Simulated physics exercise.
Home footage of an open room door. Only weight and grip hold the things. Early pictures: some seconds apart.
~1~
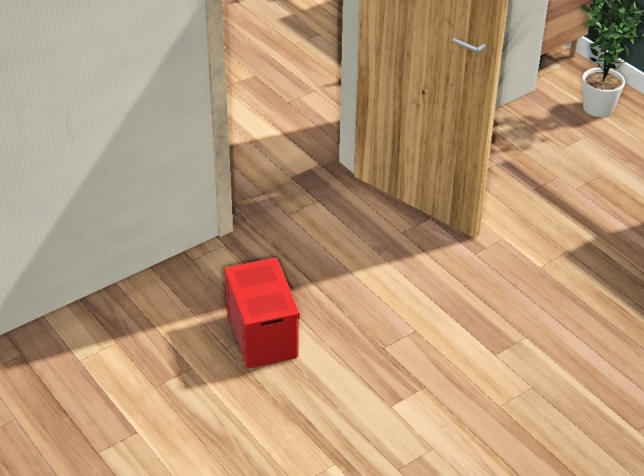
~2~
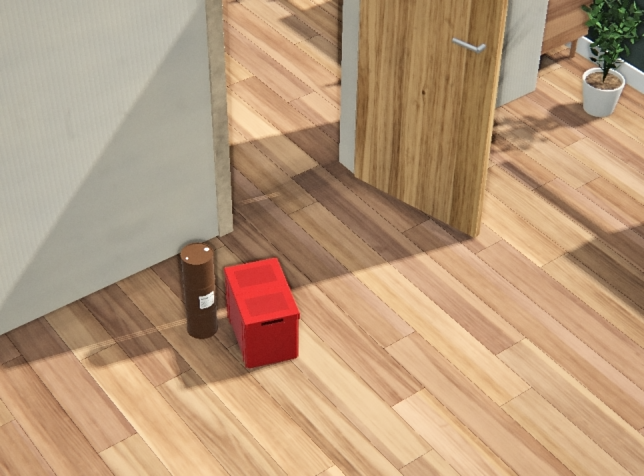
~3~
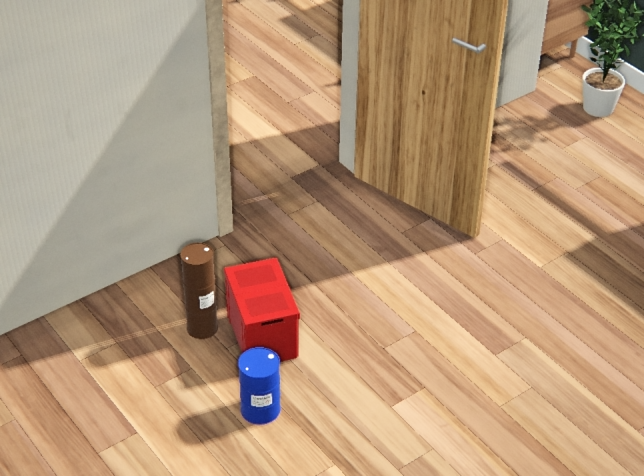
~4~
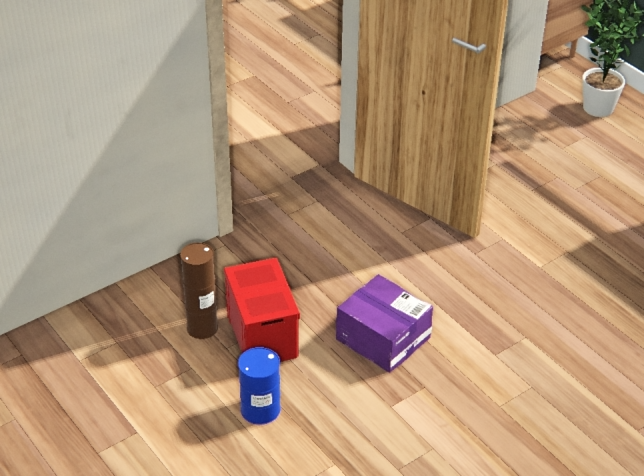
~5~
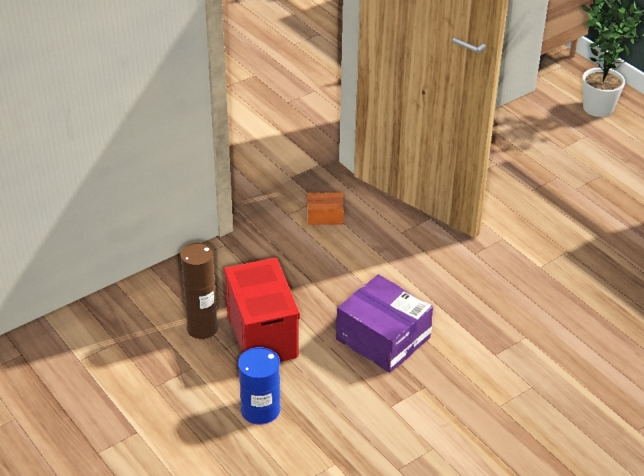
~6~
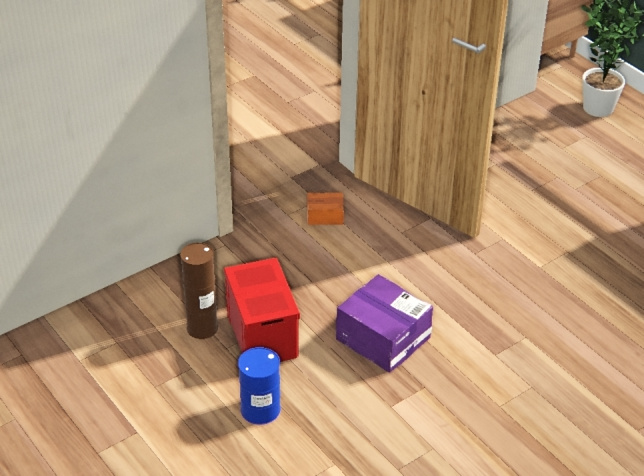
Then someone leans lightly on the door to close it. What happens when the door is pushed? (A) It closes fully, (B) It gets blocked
(A) It closes fully.
Then, 1.40 s later than the last frame, open by 56°.
Then, 2.20 s later than the last frame, open by 25°; orange box moved about its own width near (304, 200).
When it is over, open by 0°; moved from the start, orange box; the other 4 as before. End places, in pixels of the last picture, orange box near (283, 184).
